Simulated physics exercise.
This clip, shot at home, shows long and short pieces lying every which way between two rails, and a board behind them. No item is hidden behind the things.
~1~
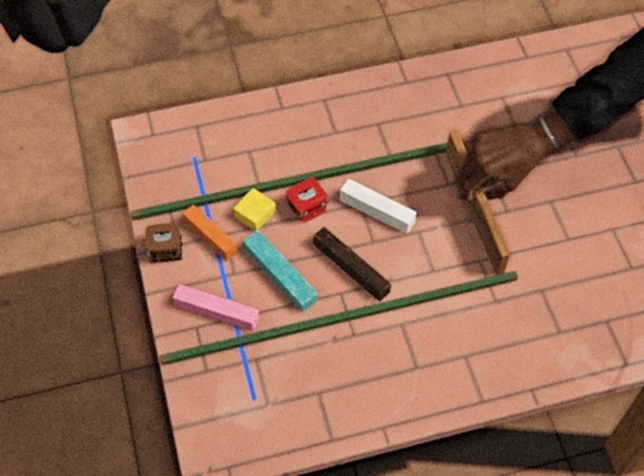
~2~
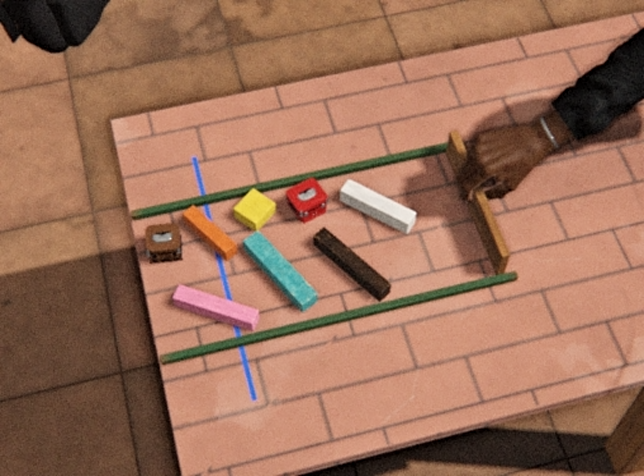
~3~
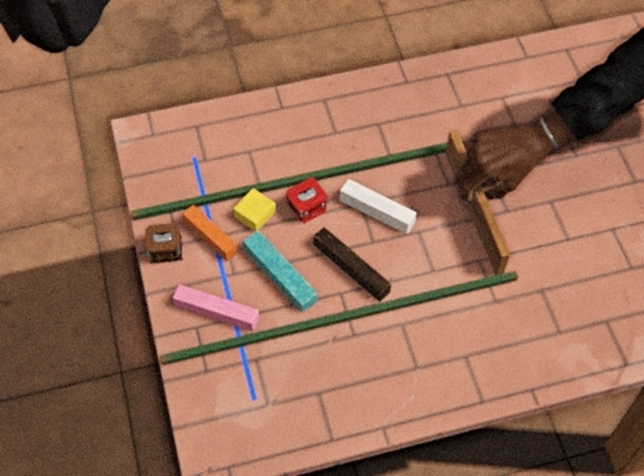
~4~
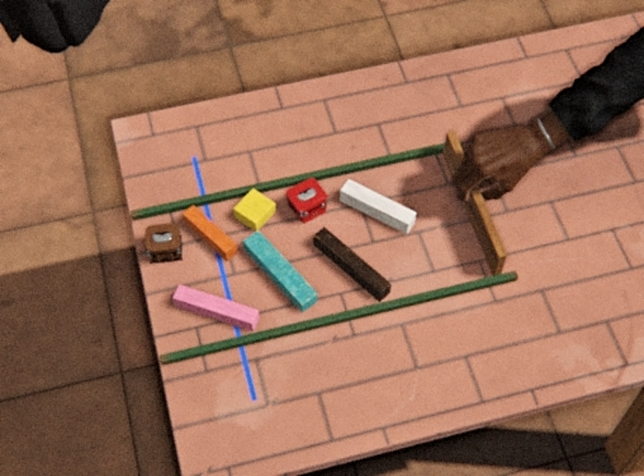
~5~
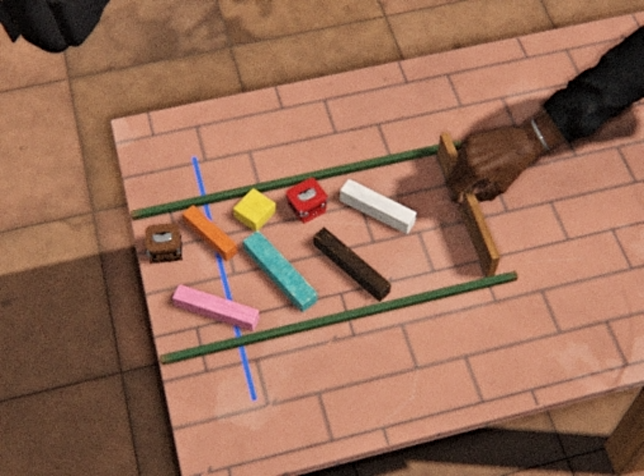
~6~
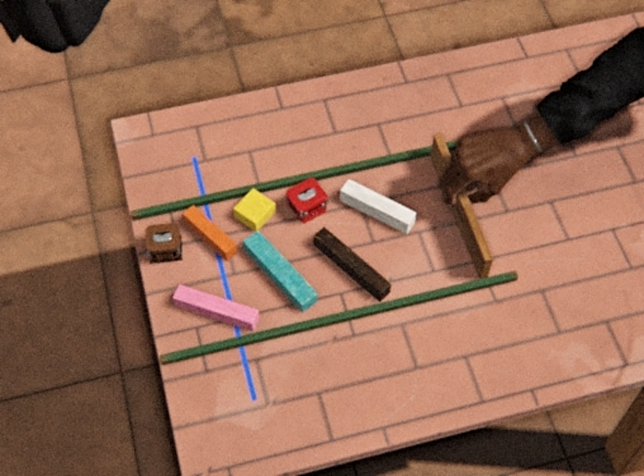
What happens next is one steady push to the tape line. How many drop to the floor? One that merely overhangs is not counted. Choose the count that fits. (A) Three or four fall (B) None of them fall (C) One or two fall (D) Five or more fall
C, one or two fall.
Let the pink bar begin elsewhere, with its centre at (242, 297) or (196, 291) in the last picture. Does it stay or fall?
The pink bar would stay in place in the first case and stay in place in the second.
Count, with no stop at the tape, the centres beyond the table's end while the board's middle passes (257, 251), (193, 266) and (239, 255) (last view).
The counts would come out as 0, 4 and 1.
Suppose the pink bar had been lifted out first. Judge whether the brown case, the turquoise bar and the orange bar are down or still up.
The brown case: Drops. The turquoise bar: Remains. The orange bar: Drops.
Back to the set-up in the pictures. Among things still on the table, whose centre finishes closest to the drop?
It's the yellow block that is foremost.
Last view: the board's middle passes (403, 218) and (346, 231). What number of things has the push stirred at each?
Tally: 1; 3.
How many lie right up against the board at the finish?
It's 2 of them.
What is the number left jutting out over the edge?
It's 2.
Soon after, none off yet; brown case at rest near (164, 243); pink bar at rest near (216, 308); orange bar at rest near (210, 233).
At rest, the number that fall off is one or two; fallen, orange bar and brown case.
